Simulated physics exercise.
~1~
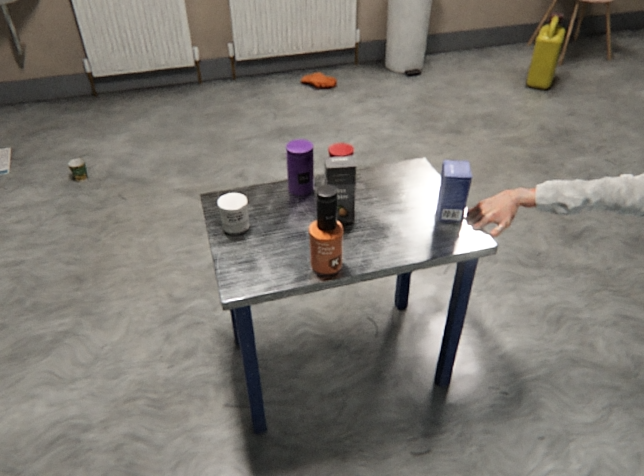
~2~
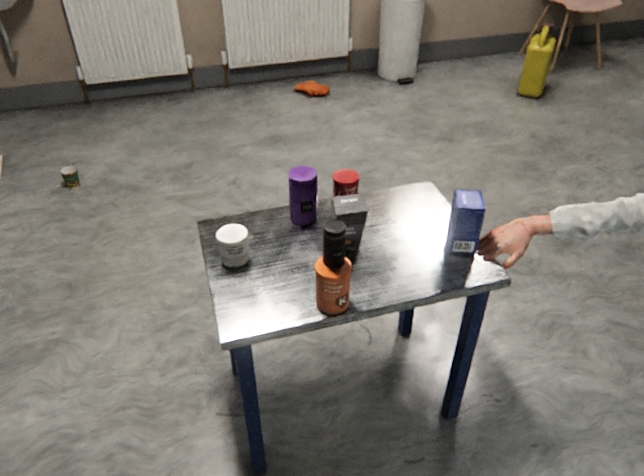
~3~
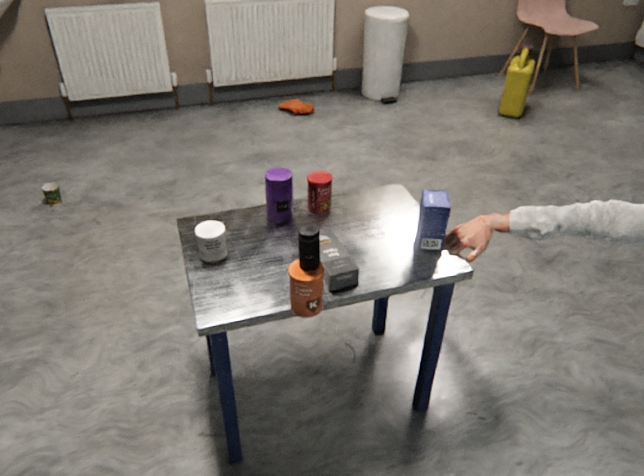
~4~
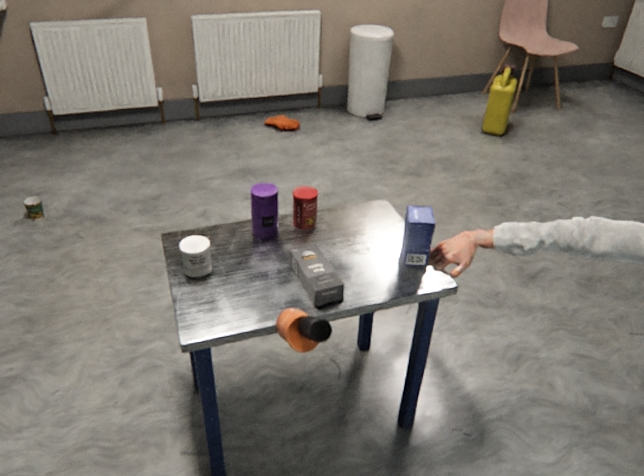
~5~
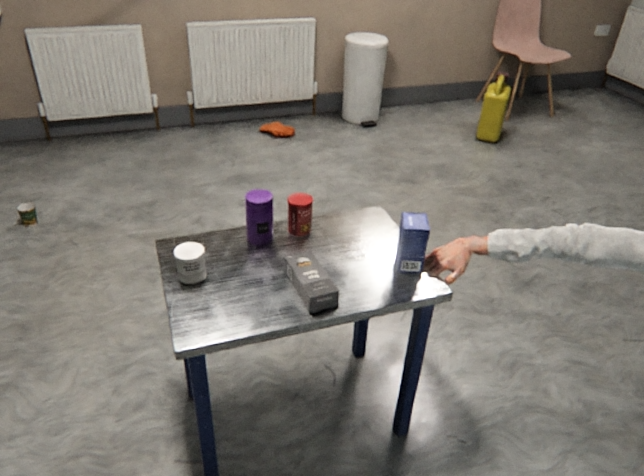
On a small table, a grey packet topples and an orange bottle tips off the front.
